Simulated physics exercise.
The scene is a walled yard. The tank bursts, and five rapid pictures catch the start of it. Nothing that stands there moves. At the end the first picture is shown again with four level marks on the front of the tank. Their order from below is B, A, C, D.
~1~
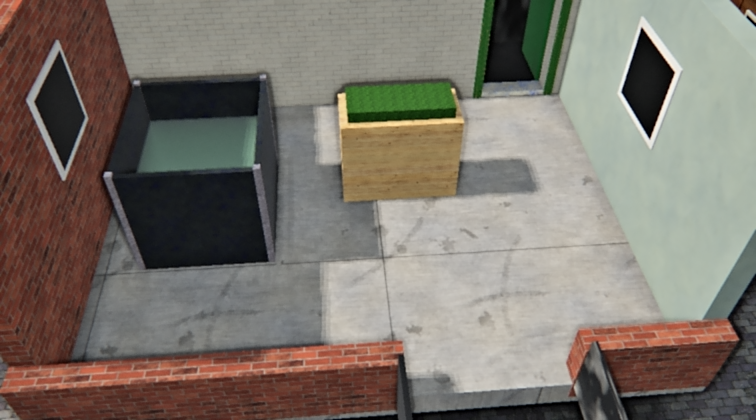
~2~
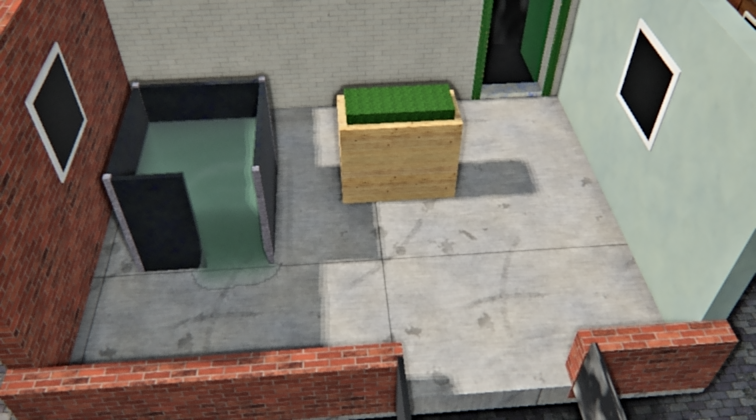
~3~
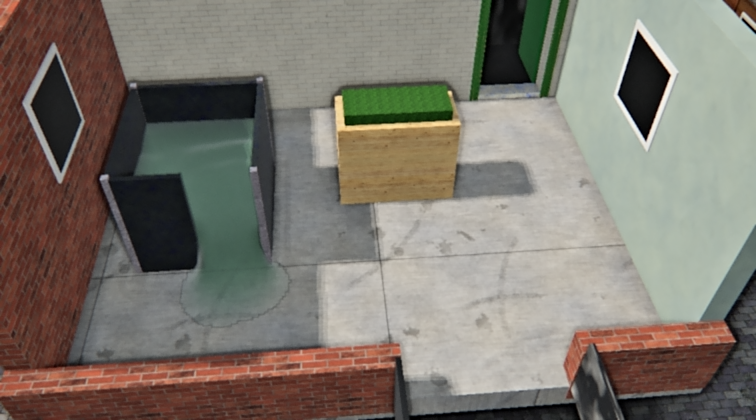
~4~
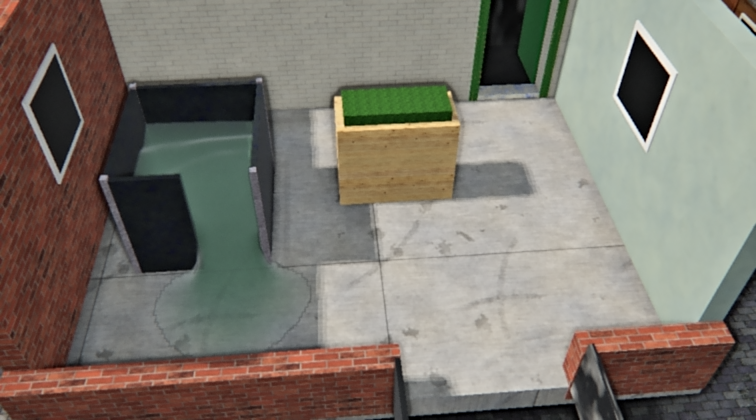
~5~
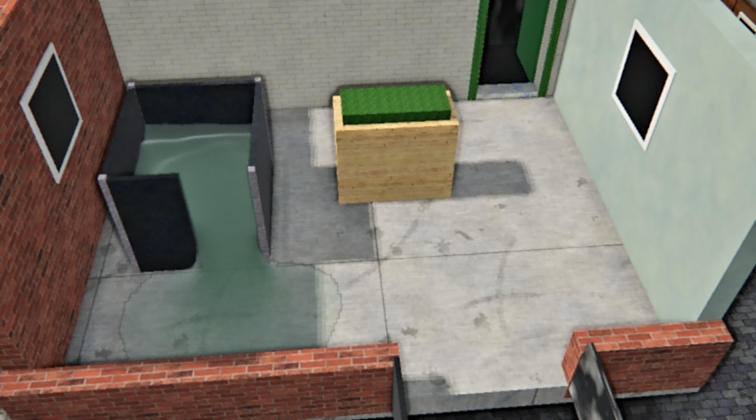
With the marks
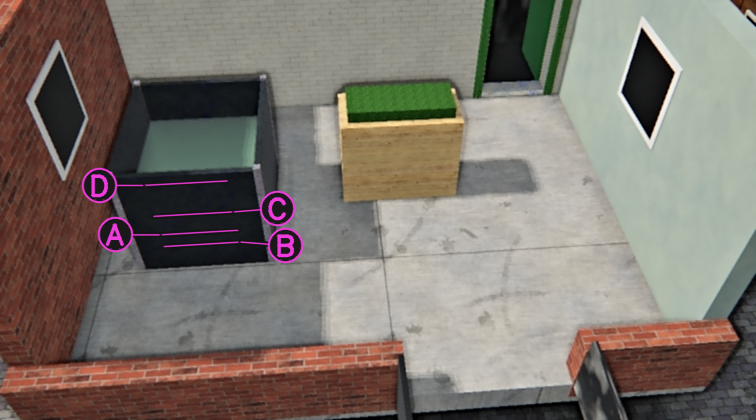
In a walled yard, greenish water pours from a dark tank and spreads across the concrete.
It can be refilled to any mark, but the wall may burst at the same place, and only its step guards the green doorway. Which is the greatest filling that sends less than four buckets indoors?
Go for C.
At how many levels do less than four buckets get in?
Three of them.
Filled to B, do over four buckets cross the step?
No, that is safe.
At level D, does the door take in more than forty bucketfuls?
No.
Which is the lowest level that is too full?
D it is.
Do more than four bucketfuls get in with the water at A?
No.
On the marked copy, A at (199, 232); B at (202, 244); C at (193, 214); D at (185, 183); from the bottom up B, A, C, D.
For level A, nothing gets over.
For level B, nothing gets over.
For level C, a bucket or two gets in.
For level D, some 15 bucketfuls get in.
